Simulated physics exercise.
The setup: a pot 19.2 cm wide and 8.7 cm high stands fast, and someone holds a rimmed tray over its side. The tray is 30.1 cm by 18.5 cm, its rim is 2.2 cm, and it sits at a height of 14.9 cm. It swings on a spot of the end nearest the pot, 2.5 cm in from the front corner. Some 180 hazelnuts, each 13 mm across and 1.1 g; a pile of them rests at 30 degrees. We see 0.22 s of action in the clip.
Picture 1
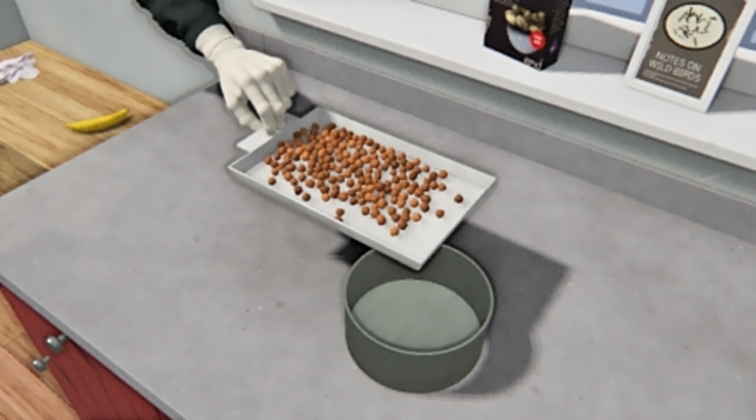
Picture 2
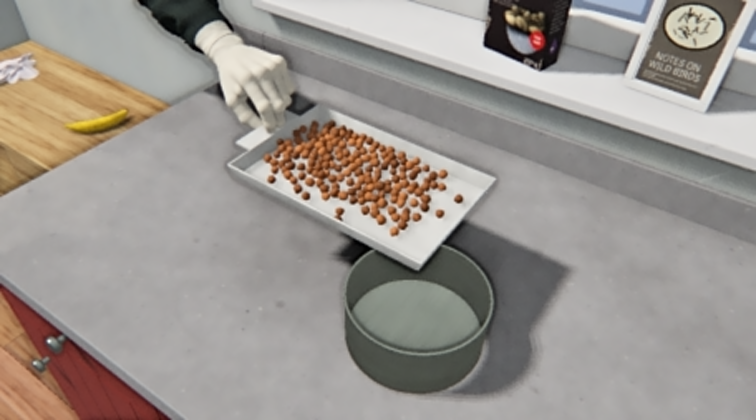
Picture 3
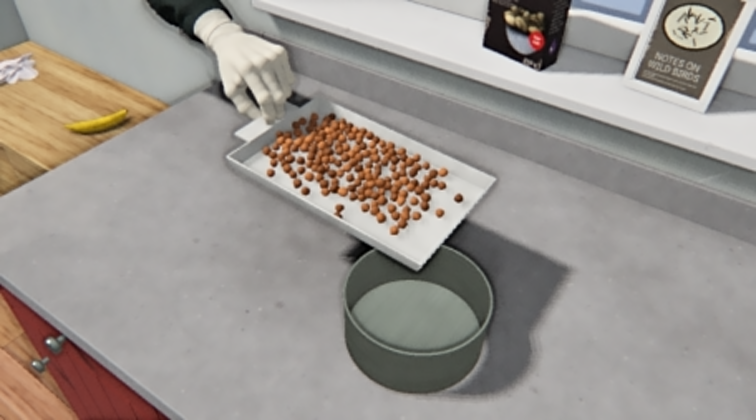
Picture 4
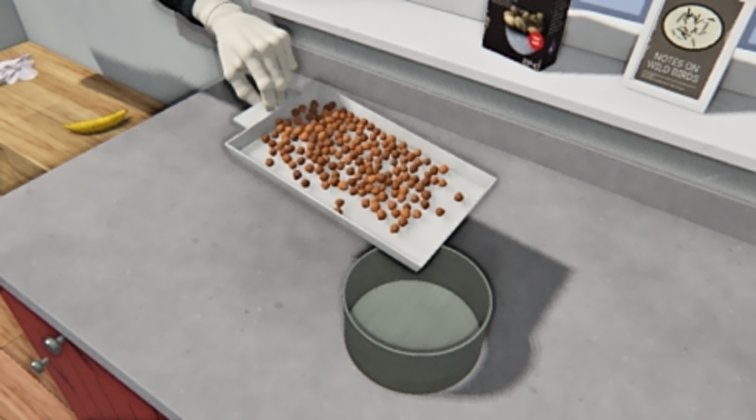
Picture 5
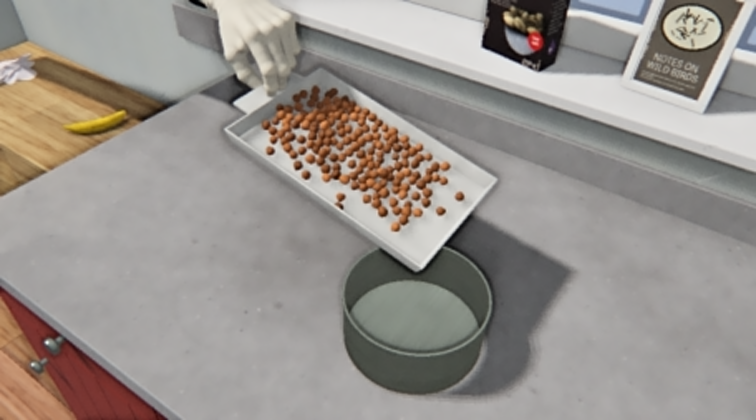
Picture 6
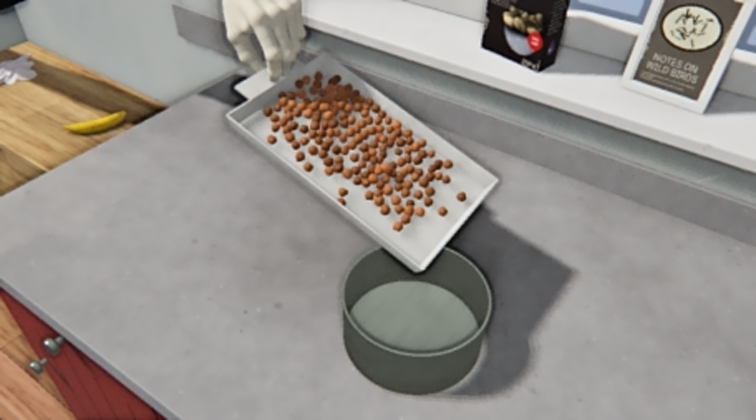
A white-gloved hand in a dark sleeve slowly raises the far left end of a pale rimmed tray scattered with reddish-brown nuts, above a grey kitchen counter seen from above at an angle. A round grey-green pot stands below the tray's near right end, with a banana on a wooden surface at left and a book and dark box on the white sill behind. The tray steepens gradually while the nuts barely shift and the view stays fixed.
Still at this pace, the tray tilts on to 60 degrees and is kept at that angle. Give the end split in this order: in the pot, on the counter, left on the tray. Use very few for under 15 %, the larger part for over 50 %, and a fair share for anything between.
Pot: A fair share, counter: A fair share, tray: A fair share.
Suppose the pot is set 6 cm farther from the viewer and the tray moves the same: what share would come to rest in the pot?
Near 25 per cent in that case.
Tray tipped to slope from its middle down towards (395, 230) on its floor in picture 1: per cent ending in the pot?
45 %.
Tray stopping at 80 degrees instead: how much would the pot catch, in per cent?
That comes out at some 50 per cent.
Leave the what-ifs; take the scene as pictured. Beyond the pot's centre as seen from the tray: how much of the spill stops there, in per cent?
It comes to near 100 percent.
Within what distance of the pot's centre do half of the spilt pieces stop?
Roughly 28 centimetres.
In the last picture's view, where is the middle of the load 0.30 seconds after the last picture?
Approximately (433, 181) in the final picture.
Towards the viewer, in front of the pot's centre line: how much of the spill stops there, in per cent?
I'd put it at around 20 per cent.
Then, 0.18 s after the last picture, tilt 40 degrees; the tray holds 100 %, the pot 0 %.
Then, 0.30 s after the last picture, tilt 55 degrees; the tray holds 100 %, the pot 0 %.
Then, 0.55 s after the last picture, tilt 60 degrees; the tray holds 50 %, the pot 10 %.
In the end, pot 25 %, counter 35 %, tray 40 %.
